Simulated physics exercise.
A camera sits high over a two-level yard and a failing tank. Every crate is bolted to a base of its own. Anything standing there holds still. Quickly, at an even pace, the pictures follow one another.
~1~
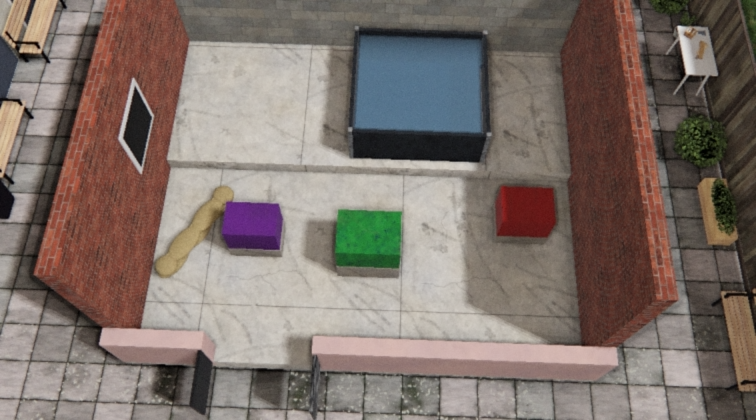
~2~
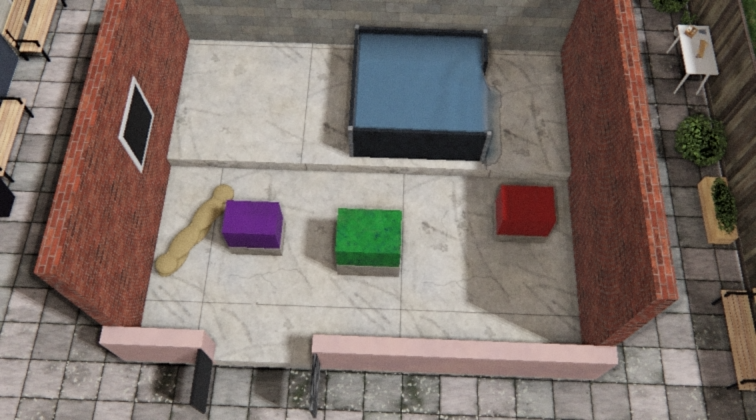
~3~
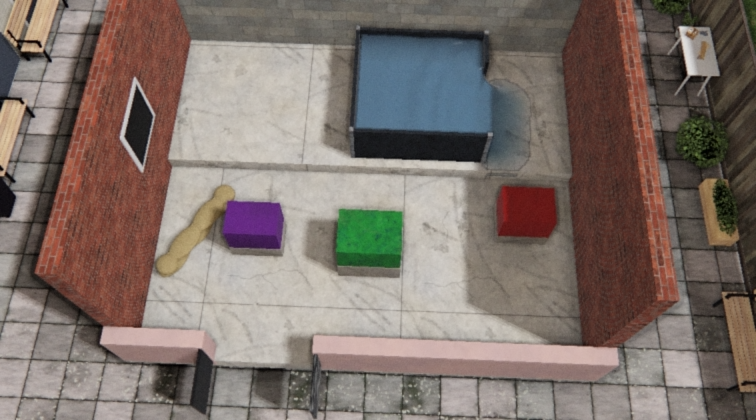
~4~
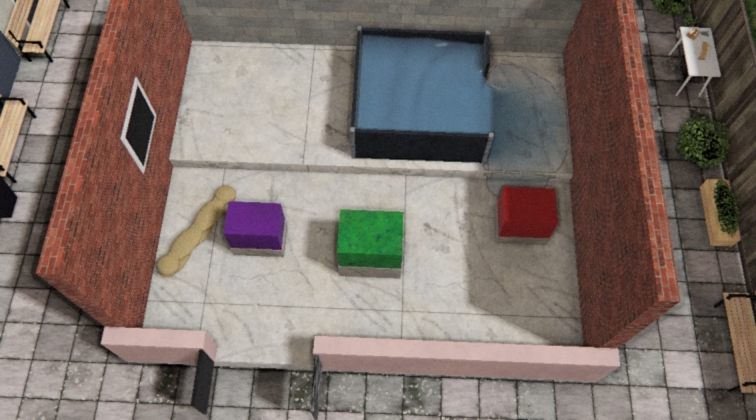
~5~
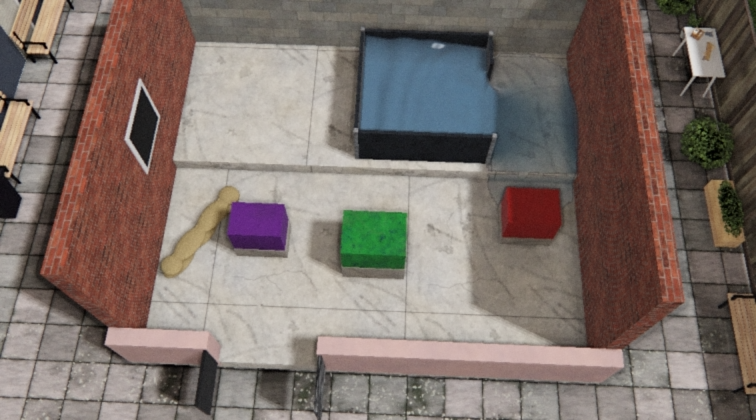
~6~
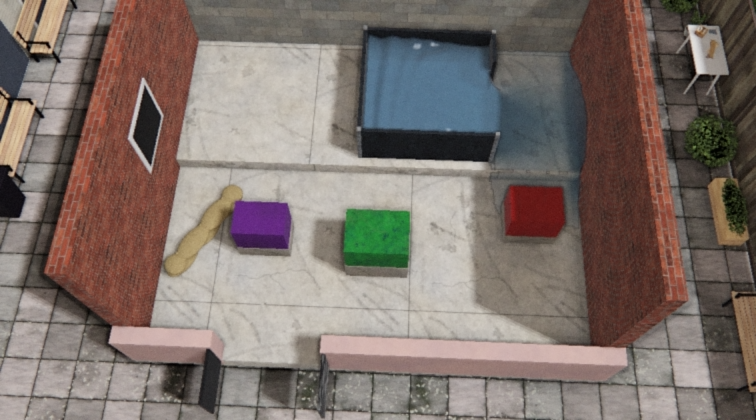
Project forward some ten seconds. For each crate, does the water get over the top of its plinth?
One by one: The green crate never gets touched by the water; the purple crate never gets touched by the water; the red crate gets touched by the water.
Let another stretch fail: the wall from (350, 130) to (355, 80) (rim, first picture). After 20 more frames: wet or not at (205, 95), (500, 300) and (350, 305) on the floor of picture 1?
Going through them in turn: Reached by the flood, then still unsoaked, then still unsoaked.
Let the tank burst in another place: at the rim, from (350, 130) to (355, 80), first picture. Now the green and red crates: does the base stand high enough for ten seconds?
Green crate: Untouched; red crate: Untouched.
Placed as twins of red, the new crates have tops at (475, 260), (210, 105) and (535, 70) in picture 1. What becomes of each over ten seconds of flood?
Listed in turn: Clear / clear / overtopped.
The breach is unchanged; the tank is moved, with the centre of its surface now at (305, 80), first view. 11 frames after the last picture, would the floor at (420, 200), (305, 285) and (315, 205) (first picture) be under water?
As listed: Awash, clear, clear.
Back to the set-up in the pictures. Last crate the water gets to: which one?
Coming in last, the purple one.
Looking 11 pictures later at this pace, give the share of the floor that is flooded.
My estimate is roughly 30 percent.
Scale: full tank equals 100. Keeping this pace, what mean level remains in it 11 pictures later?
I'd put it close to 44 percent.
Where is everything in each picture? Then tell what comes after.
The first frame shows still water in the water tank at (420, 83).
In the second frame, the front is at (491, 89), out from the gap at (481, 114).
In the third frame, the front is at (524, 97), out from the gap at (482, 117).
In the fourth frame, the front is at (565, 111), out from the gap at (482, 119).
In the fifth frame, water pours out at (486, 120) and has run to (565, 73).
In the sixth frame, the front is at (577, 223), out from the gap at (489, 118).
A moment on, water covers 15 % of the floor; the green crate not reached, the purple crate not reached, the red crate water round its plinth.
Next, water covers 30 % of the floor; the green crate not reached, the purple crate not reached, the red crate water round its plinth.
Then, water covers 60 % of the floor; the green crate water round its plinth, the purple crate water round its plinth, the red crate water round its plinth.
Later, water covers 85 % of the floor; the green crate water round its plinth, the purple crate water round its plinth, the red crate water round its plinth.
In the end, water covers 85 % of the floor; the green crate stayed above the water, the purple crate stayed above the water, the red crate was topped.
